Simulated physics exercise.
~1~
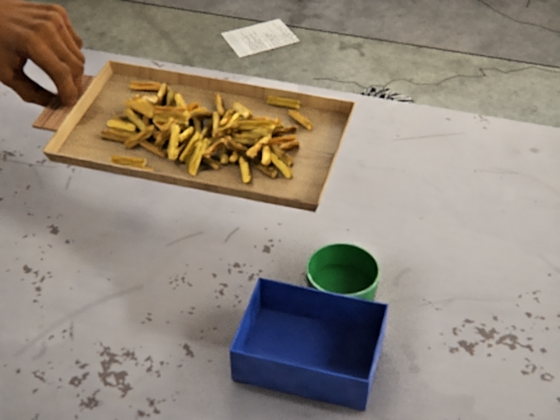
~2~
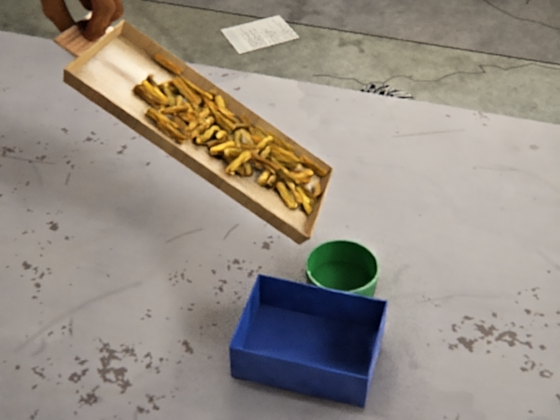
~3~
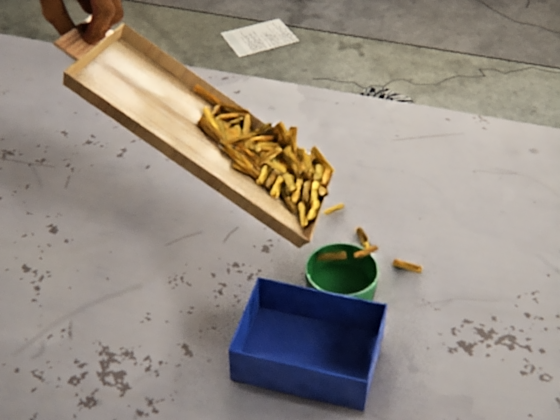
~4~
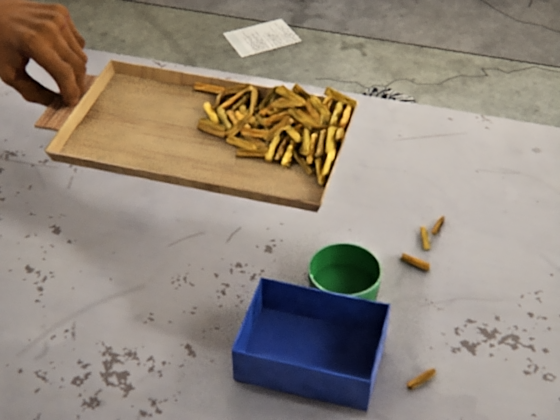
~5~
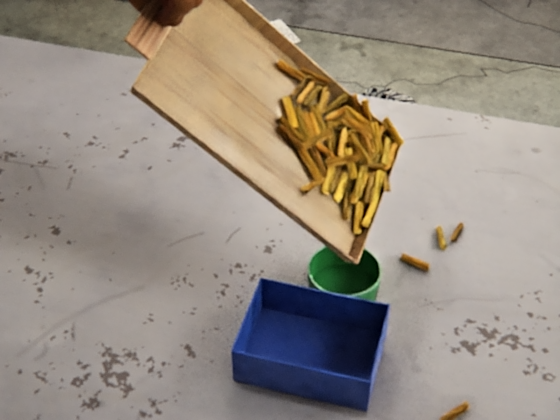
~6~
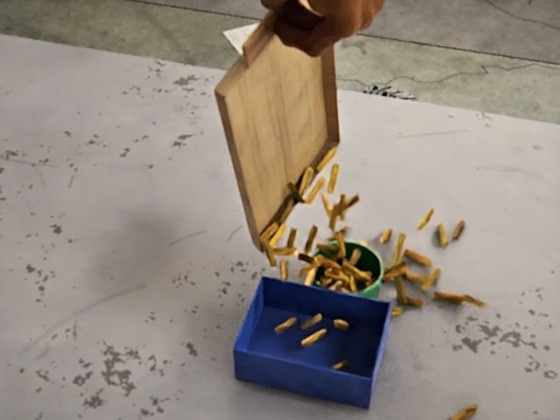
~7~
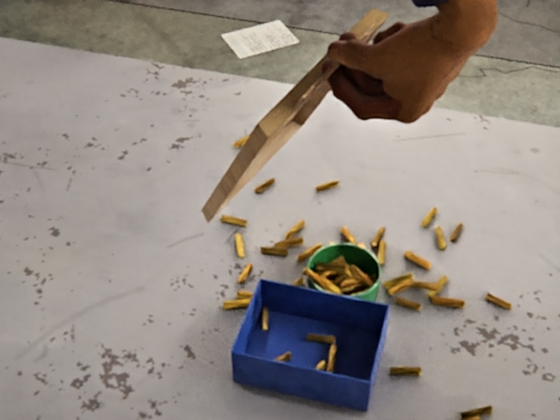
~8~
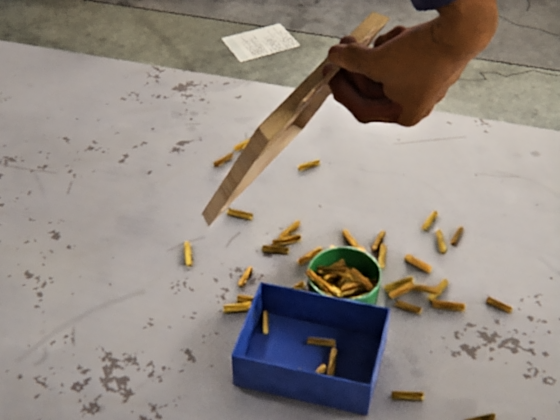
A hand grips a shallow wooden tray of yellow-brown dry pasta at the upper left, seen from above over a worn pale surface, with a white sheet of paper behind. Below the tray sit a round green dish and, just in front of it, a rectangular blue tin. The tray tips down to the right, spilling a few pieces, then comes back level. It moves right and tilts again, much more steeply, until the pasta pours off and scatters. The hand holds the emptied tray tipped past upright; most pieces lie outside, many fill the green dish, and a few rest in the blue tin.
